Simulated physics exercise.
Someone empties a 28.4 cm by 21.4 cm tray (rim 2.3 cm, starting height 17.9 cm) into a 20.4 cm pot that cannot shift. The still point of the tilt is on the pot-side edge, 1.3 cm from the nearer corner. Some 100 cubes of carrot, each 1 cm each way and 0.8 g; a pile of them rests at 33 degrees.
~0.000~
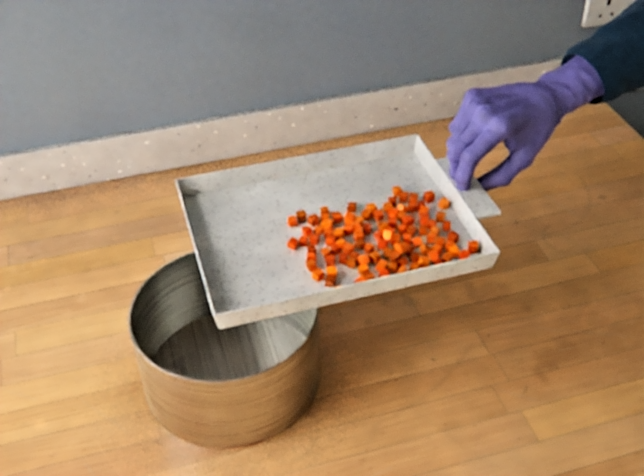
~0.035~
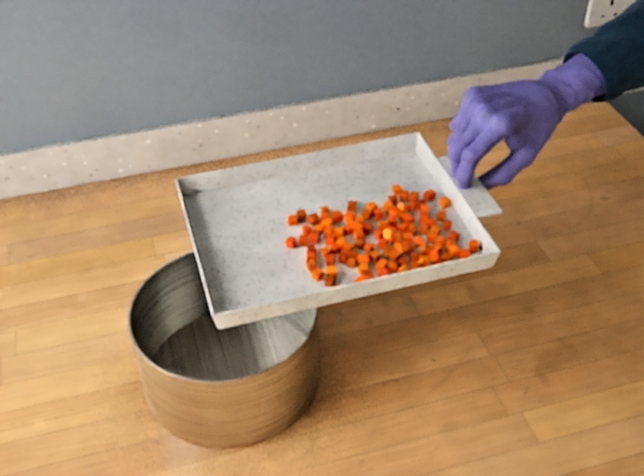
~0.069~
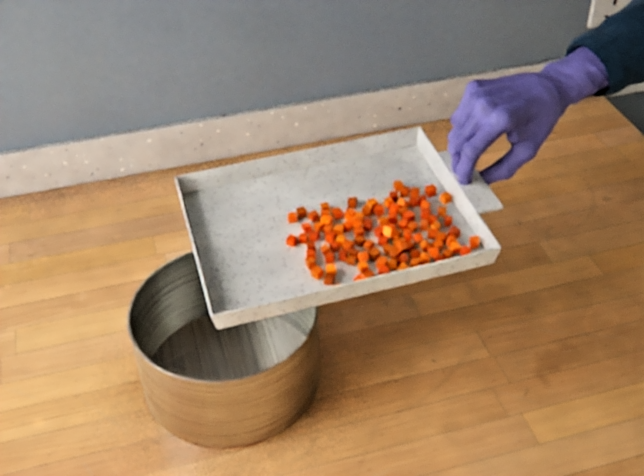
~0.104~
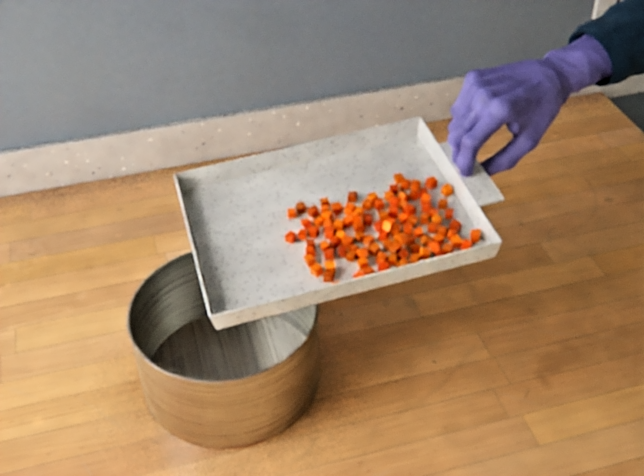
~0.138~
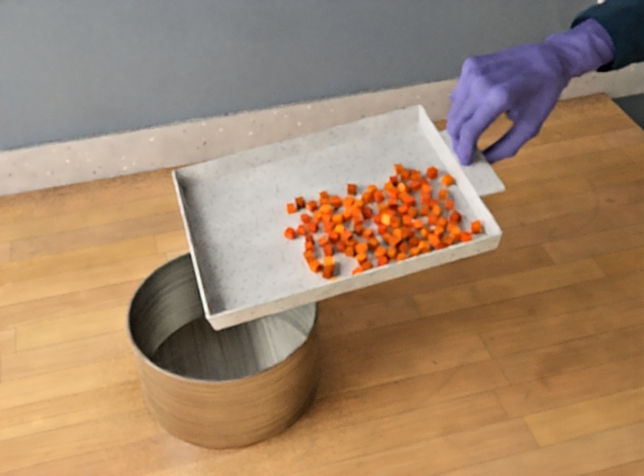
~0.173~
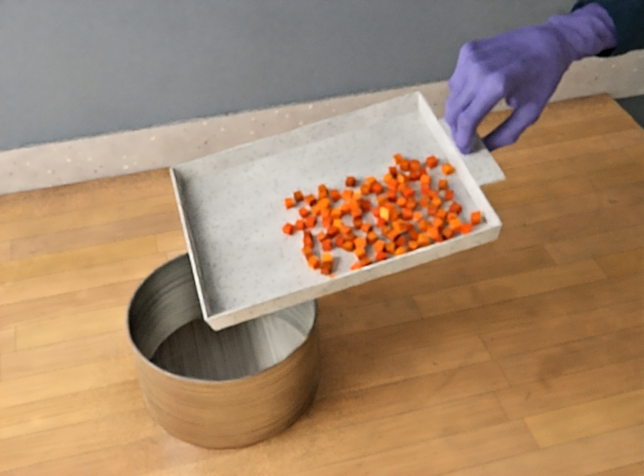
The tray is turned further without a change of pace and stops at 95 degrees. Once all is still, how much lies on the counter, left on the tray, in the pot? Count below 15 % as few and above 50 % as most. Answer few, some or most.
On the counter: Most; left on the tray: Few; in the pot: Few.
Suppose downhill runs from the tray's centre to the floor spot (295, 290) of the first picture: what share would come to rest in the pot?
Some 0 per cent.
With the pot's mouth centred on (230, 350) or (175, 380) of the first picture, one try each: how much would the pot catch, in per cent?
About 70 and 95 per cent.
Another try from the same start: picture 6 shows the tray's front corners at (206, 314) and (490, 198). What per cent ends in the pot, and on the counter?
Pot 30, counter 60.
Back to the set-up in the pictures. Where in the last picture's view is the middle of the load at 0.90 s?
Around (175, 327).
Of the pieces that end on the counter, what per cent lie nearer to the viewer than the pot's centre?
About 90 per cent.
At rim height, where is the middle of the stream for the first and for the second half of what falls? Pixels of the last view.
First near (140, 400), later near (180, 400).
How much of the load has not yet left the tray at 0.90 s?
Roughly 60 per cent.
Then, at 0.61 s, tilt 51 degrees; the tray holds 100 %, the pot 0 %.
After 0.90 s, tilt 78 degrees; the tray holds 60 %, the pot 0 %.
After 1.29 s, tilt 95 degrees; the tray holds 15 %, the pot 5 %.
At rest (2.6 s), counter 95 %, tray 0 %, pot 5 %.
